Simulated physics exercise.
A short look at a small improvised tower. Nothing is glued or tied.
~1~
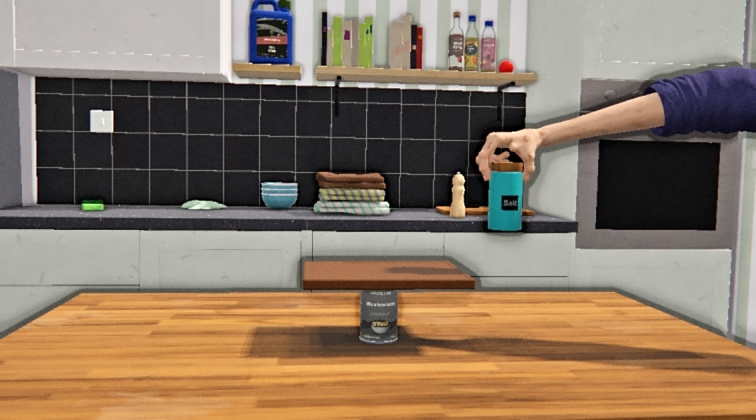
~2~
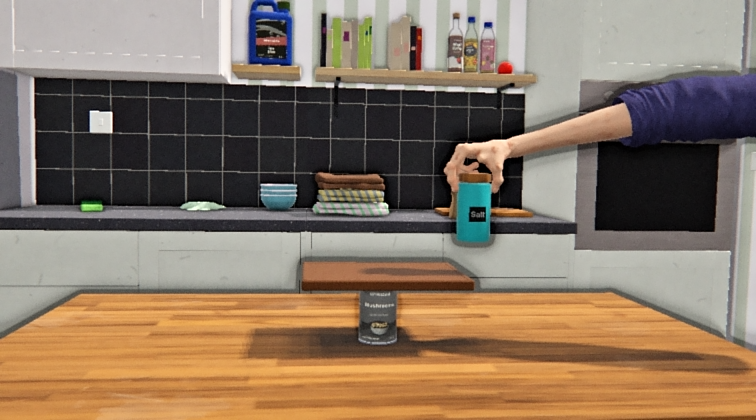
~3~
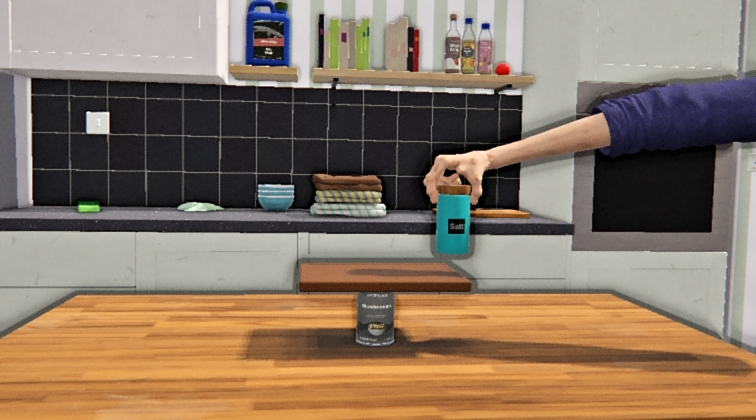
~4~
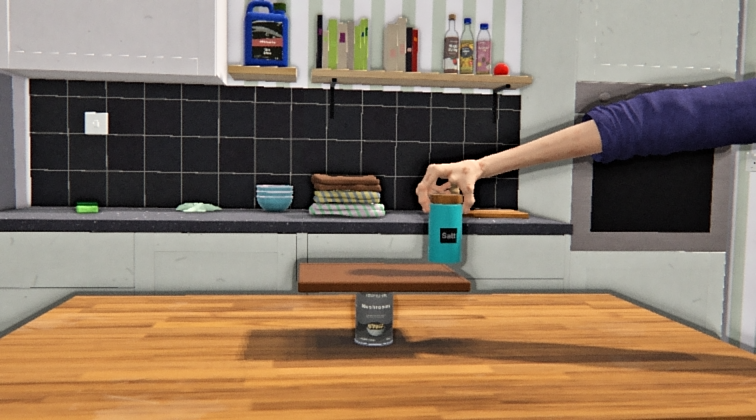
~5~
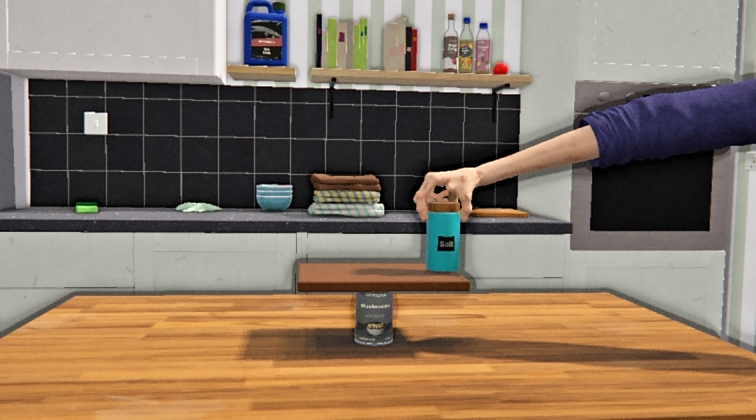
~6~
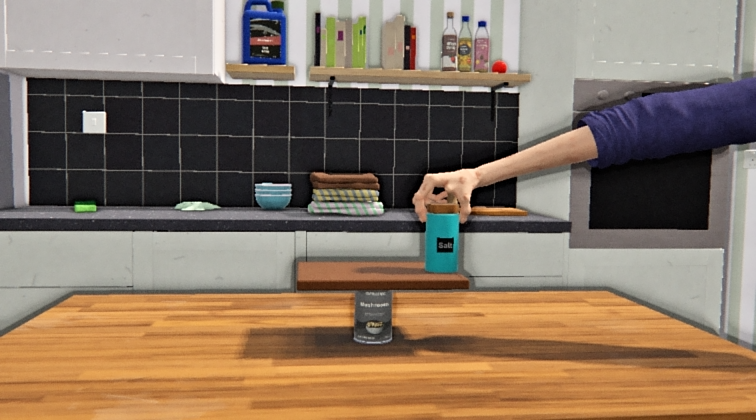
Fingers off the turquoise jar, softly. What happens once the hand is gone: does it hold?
Here the stack comes apart.
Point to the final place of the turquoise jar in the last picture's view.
Around (504, 324).
Then, 0.30 s after the last picture, turquoise jar now fallen; brown lid tipped 38° from how it was.
Then, 0.40 s after the last picture, brown lid tipped 58° from how it was.
Then, 0.60 s after the last picture, brown lid tipped 37° from how it was.
At rest, fallen, turquoise jar; tipped over in the stack, brown lid; grey tin in place. Seen from the same camera at the end, turquoise jar near (504, 324). The stack gives way.
